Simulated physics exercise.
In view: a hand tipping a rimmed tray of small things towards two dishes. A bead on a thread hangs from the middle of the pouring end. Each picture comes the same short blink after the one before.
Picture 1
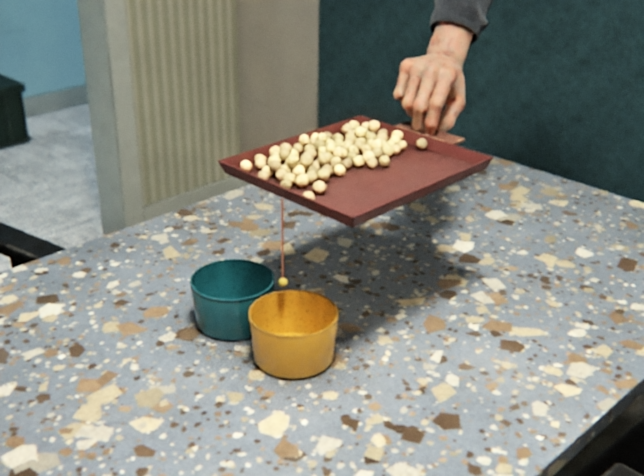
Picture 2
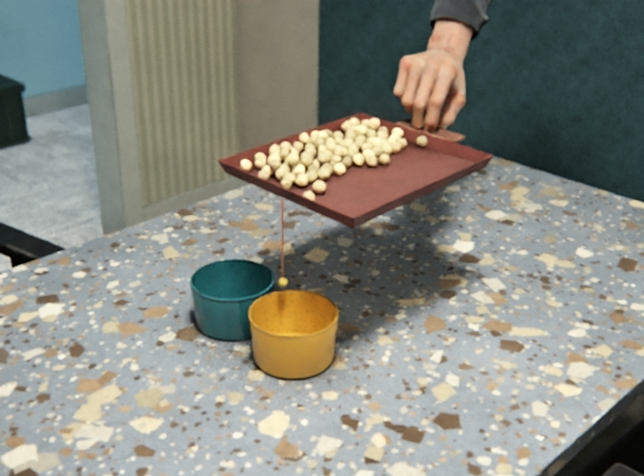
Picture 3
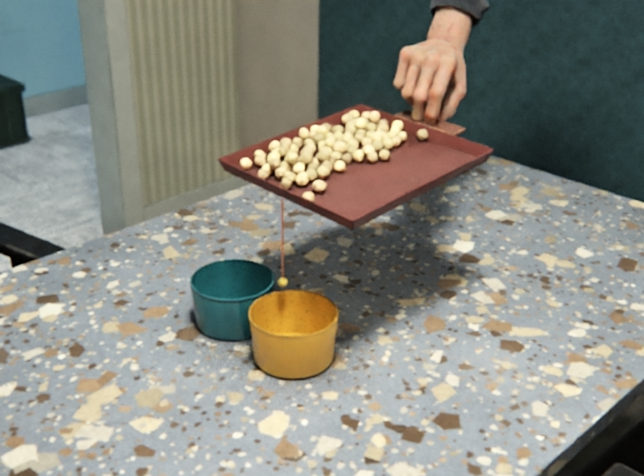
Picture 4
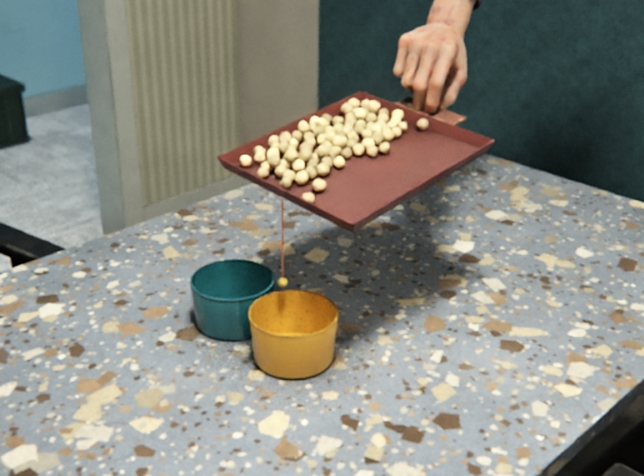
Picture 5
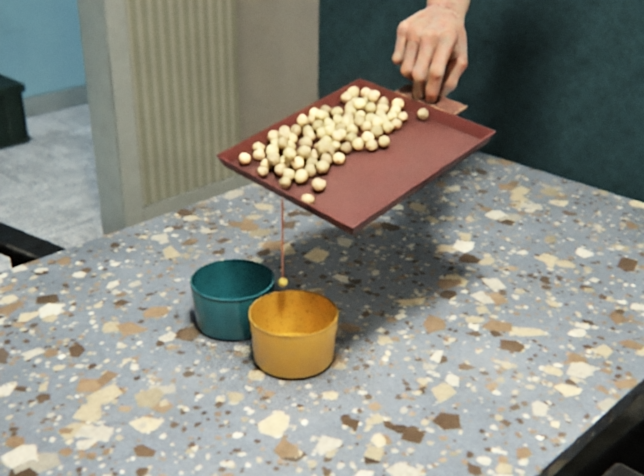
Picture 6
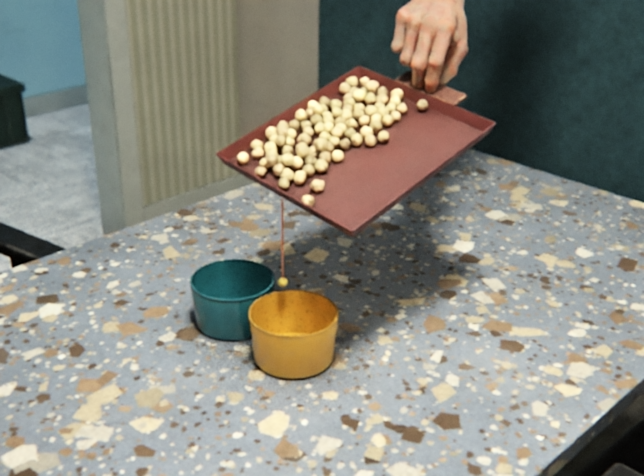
A hand gradually raised the far end of a dark red tray of small, pale round nuts, tilting it steeper above a teal dish and a yellow one, while the nuts mostly kept their places.
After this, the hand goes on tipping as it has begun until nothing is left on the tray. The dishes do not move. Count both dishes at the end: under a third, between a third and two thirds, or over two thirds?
They take between a third and two thirds between them.
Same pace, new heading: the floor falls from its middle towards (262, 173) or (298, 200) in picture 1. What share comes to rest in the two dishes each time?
First some 60, then 60 per cent.
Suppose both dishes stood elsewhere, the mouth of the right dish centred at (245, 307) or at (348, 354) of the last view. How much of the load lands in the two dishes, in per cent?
Near 20 % and 80 %.
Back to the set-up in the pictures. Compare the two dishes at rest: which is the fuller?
The winner is the right dish.
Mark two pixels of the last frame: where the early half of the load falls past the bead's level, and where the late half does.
At about (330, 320), then at (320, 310).
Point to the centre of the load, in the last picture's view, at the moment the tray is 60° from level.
At about (315, 202).
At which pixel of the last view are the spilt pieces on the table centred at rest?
Near (365, 420).
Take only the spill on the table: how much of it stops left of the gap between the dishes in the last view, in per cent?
Close to 10 per cent.
Soon after the last picture, tray tipped steeply; most on the tray; a stray few in the right dish; a small part outside both; a small part in the air.
A little later, tray tipped right over; about a third in the right dish; about half outside both; a small part in the air.
Later still, tray tipped past a quarter turn; about half in the right dish; about half outside both.
At rest, tray tipped past a quarter turn; about half in the right dish; none in the left dish; about half outside both.
